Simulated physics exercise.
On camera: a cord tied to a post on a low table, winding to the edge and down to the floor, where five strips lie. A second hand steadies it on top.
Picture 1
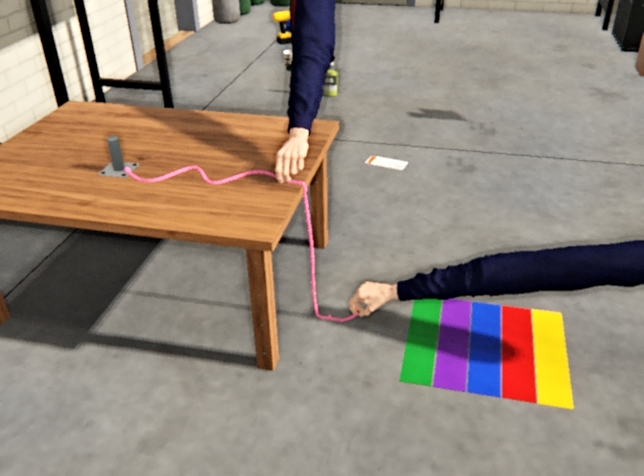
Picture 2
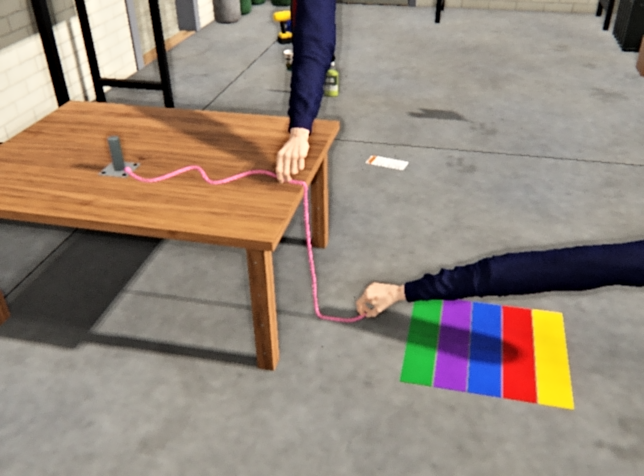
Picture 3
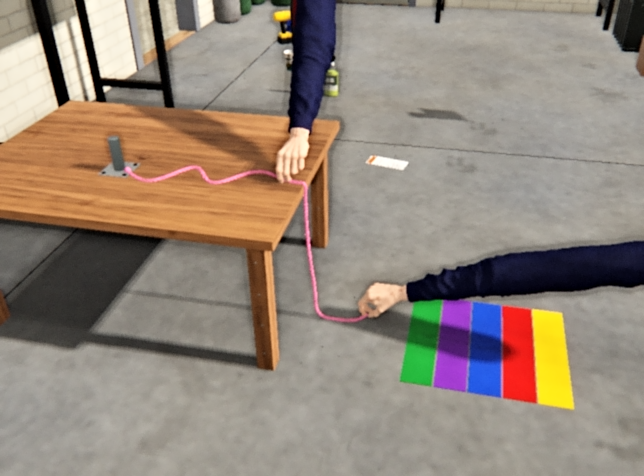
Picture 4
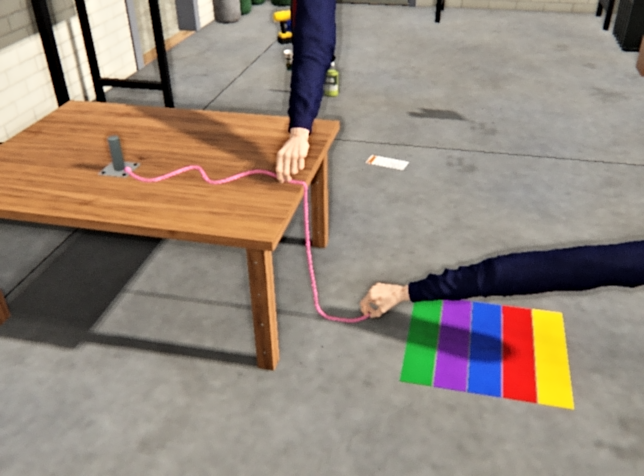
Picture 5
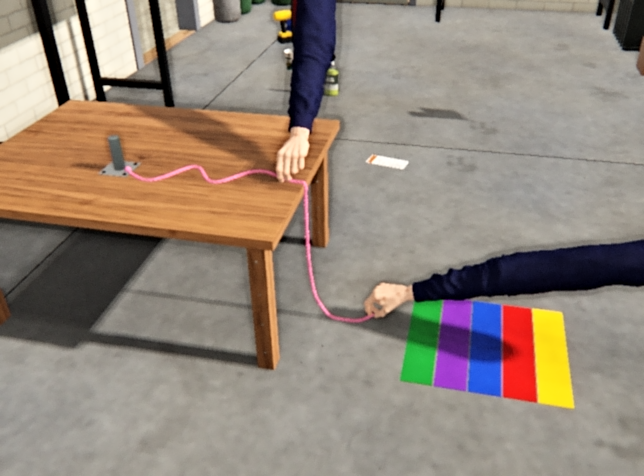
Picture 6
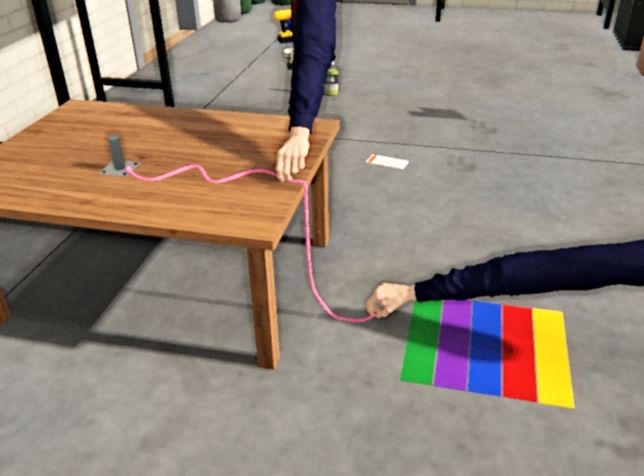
Two dark-sleeved arms work over a concrete workshop floor, seen from slightly above: one hand presses a pink cord at the right edge of a low wooden table, the other grips its end near the floor. The cord winds from a grey post, beside green, purple, blue, red and yellow strips at right. The lower hand draws the end slightly rightward, slanting the hanging cord, while the camera stays still.
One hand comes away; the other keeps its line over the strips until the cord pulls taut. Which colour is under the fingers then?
The end stops over the red strip.
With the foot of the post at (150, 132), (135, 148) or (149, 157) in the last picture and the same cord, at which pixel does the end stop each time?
Near (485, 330), (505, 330) and (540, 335).
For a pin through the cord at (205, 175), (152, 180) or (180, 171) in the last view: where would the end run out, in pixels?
Try by try, around (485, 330), (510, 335) and (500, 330).
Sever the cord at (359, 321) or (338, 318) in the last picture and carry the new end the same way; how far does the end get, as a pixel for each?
About (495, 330) and (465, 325).
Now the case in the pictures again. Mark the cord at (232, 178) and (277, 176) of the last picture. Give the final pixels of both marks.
Near (272, 180) and (321, 197).
Soon after, end near (461, 326); over purple.
Then, end near (498, 332); over blue.
At full stretch, end near (520, 335); over red. It gets as far as the red strip.
